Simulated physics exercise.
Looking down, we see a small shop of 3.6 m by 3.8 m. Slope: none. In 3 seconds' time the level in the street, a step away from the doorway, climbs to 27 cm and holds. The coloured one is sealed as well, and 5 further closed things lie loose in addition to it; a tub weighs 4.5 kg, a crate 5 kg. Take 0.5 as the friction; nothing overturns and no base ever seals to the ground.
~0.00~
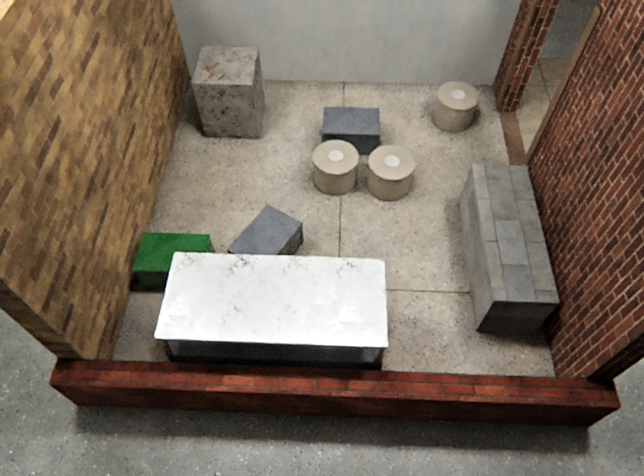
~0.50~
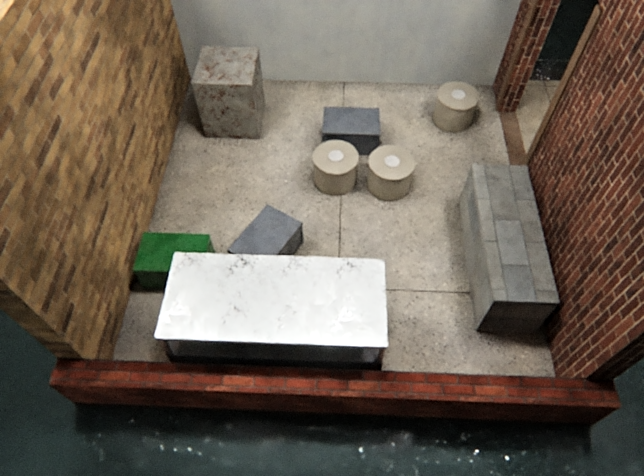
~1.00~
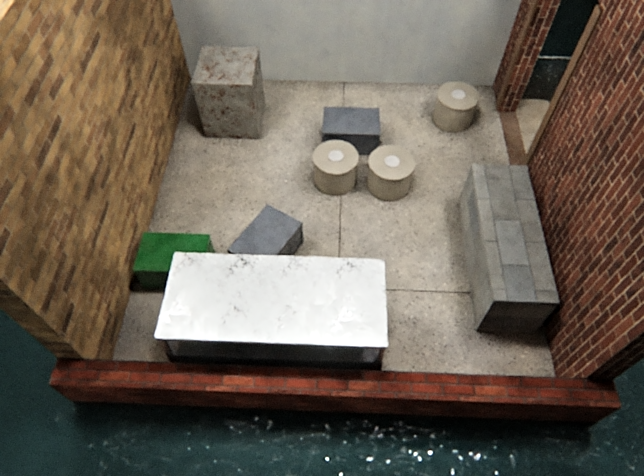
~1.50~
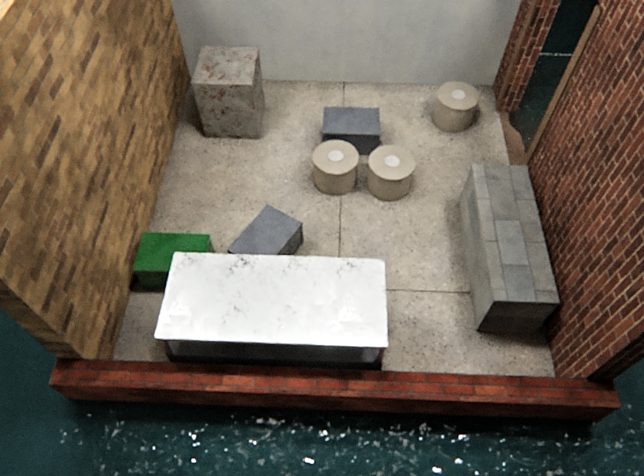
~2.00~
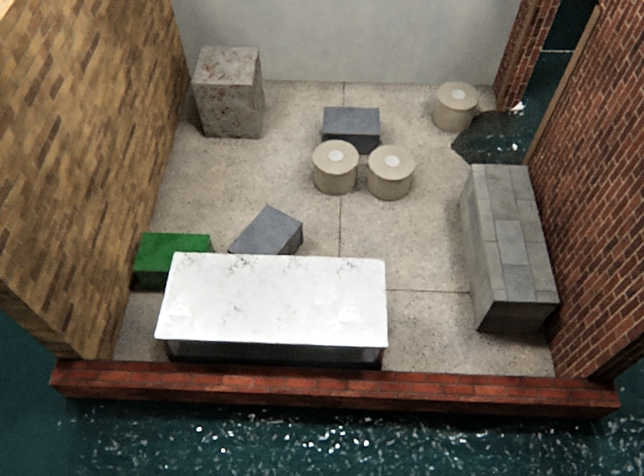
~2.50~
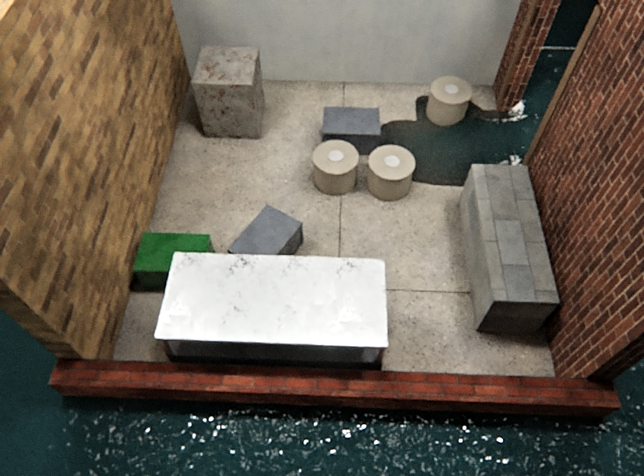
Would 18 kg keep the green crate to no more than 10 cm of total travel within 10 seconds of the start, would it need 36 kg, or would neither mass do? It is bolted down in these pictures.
Outcome: Neither mass serves.
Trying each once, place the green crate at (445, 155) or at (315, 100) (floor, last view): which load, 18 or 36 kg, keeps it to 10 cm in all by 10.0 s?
Note, in order: None OK; none OK.
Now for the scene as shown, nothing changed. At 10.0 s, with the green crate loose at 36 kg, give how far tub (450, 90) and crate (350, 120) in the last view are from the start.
In that order: 200 cm, 200 cm.
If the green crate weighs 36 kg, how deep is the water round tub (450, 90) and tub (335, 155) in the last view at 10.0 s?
Some 19 cm at the first, some 17 cm at the second.
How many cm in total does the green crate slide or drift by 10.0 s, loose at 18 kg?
It covers about 100 cm altogether.
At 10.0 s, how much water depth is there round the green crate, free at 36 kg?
Roughly 17 cm.
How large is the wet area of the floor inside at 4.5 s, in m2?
About 9.5 m2 is covered.
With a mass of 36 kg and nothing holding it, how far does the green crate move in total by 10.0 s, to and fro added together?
I'd put it near 80 cm in all.
After 3.5 s the green crate would be 0 cm from its start with 18 kg and 0 cm from its start with 36 kg; 0 cm of water round it then.
After 4.5 s the green crate would be 0 cm from its start with 18 kg and 0 cm from its start with 36 kg; 0 cm of water round it then.
After 7.0 s the green crate would be 74 cm from its start with 18 kg and 27 cm from its start with 36 kg; 11 cm of water round it then.
After 10.0 s the green crate would be 52 cm from its start with 18 kg and 74 cm from its start with 36 kg; 17 cm of water round it then.
